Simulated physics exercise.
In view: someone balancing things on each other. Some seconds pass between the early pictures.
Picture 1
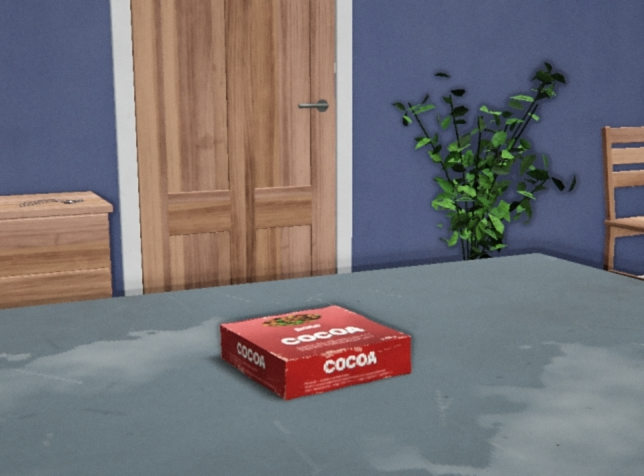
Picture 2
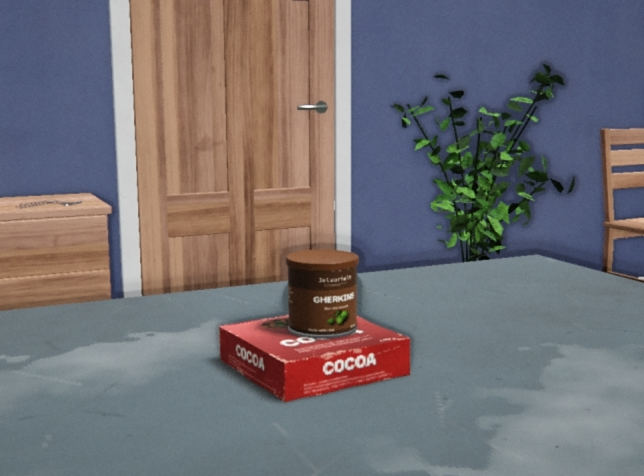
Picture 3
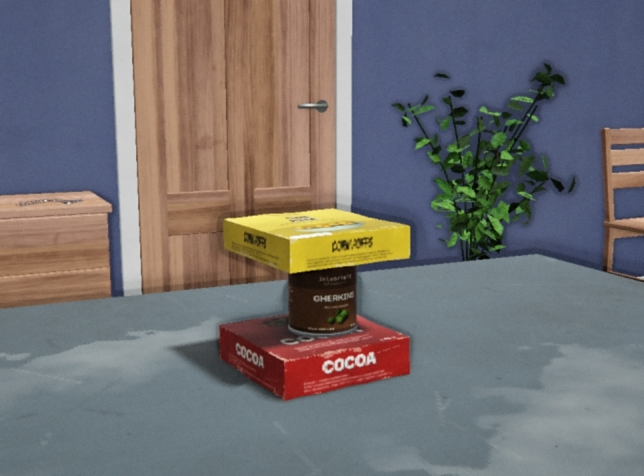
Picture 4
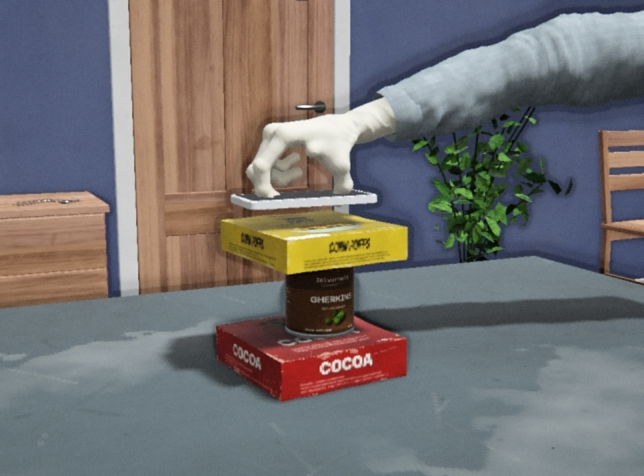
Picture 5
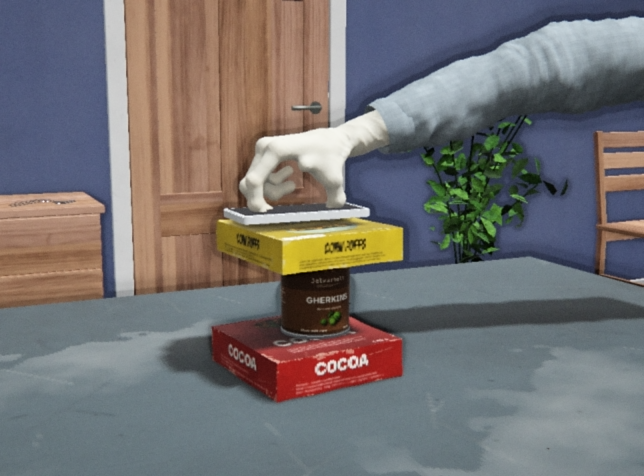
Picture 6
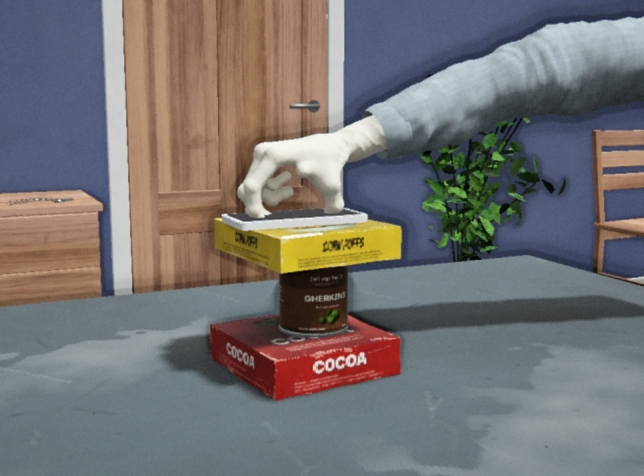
A brown pot and then a yellow packet appeared stacked on a red packet on the table, and a hand reaching in from the right lowered a white phone onto the top.
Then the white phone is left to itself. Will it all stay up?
Here the pile stays up.
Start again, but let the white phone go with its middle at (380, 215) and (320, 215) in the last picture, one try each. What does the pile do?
In the first case it gives way; in the second case it keeps its balance.
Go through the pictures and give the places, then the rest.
In the first picture, the last thing is not in view yet; red packet (313, 348).
In the second picture, the last thing is not in view yet.
In the third picture, the last thing is not in view yet; yellow packet (314, 238).
In the fourth picture, on its way; white phone (304, 198).
In the fifth picture, on its way; white phone (296, 213); brown pot (315, 293).
In the sixth picture, in place under the hand; white phone (295, 218); red packet (303, 349).
Then, 0.80 s later than the last frame, all is still.
Then, 1.70 s later than the last frame, white phone resting near (295, 219).
When it is over, all 6 as before. End places, in pixels of the last picture, white phone near (295, 219). The pile holds.
